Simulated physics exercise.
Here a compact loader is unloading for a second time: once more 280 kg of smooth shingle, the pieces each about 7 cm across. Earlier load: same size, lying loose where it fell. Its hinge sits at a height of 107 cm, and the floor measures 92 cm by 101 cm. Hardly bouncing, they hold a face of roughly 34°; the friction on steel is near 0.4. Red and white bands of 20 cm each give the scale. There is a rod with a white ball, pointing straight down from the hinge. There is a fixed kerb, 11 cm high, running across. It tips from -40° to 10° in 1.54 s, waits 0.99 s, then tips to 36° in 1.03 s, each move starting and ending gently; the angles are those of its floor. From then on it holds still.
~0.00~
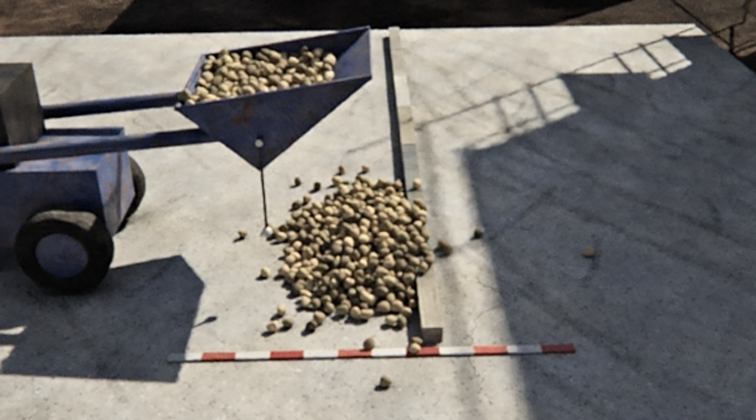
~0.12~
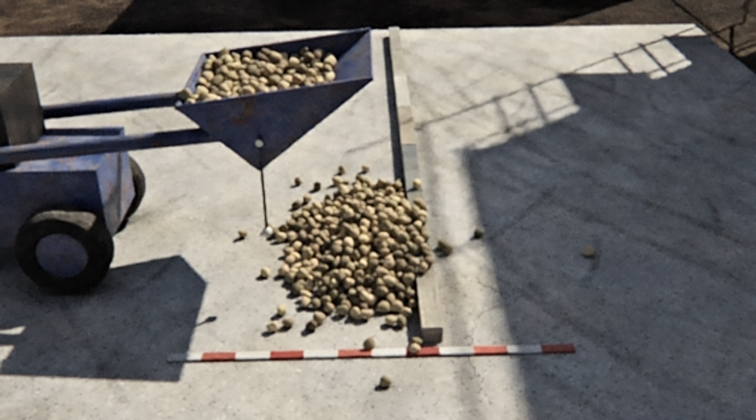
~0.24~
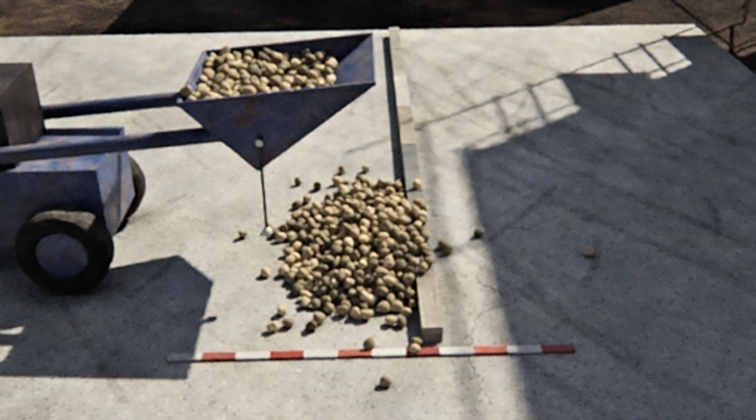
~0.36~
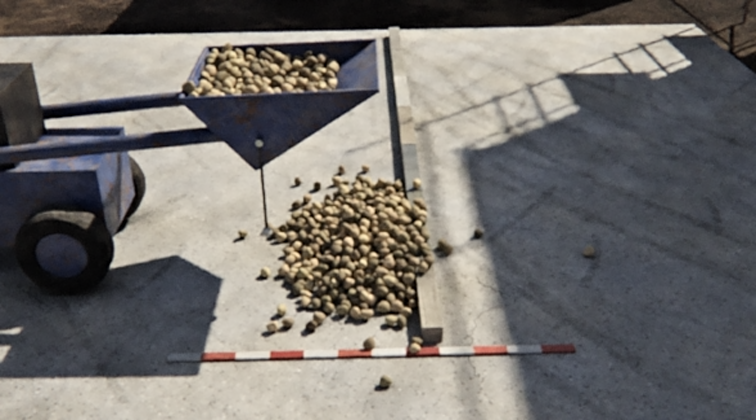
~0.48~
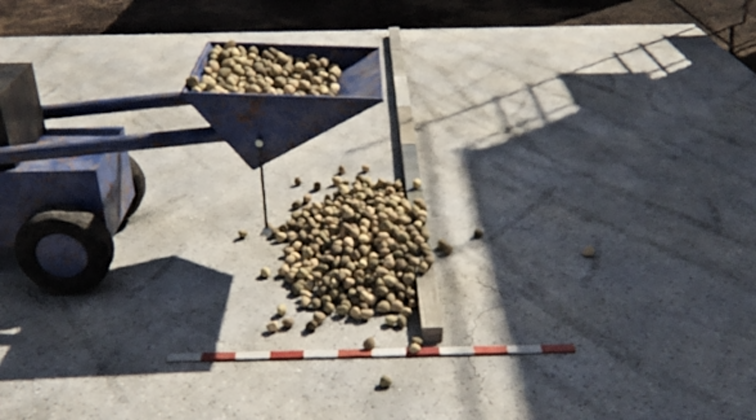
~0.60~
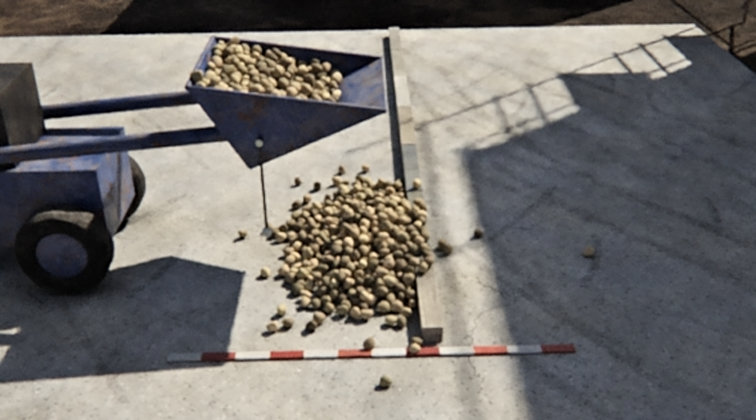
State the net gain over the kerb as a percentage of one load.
45 %.
After 1.2 s the floor is at 2°; in per cent of one load, 100 in the bucket, 99 on this side of the kerb, 1 over the kerb; the foremost stones are at (458, 242).
After 1.6 s the floor is at 10°; in per cent of one load, 100 in the bucket, 100 on this side of the kerb, 1 over the kerb; the foremost stones are at (458, 242).
After 4.0 s the floor is at 36°; in per cent of one load, 0 in the bucket, 159 on this side of the kerb, 41 over the kerb; the foremost stones are at (583, 233).
After 6.5 s the floor is at 36°; in per cent of one load, 0 in the bucket, 154 on this side of the kerb, 46 over the kerb; the foremost stones are at (583, 233). Net gain over the kerb, 45.
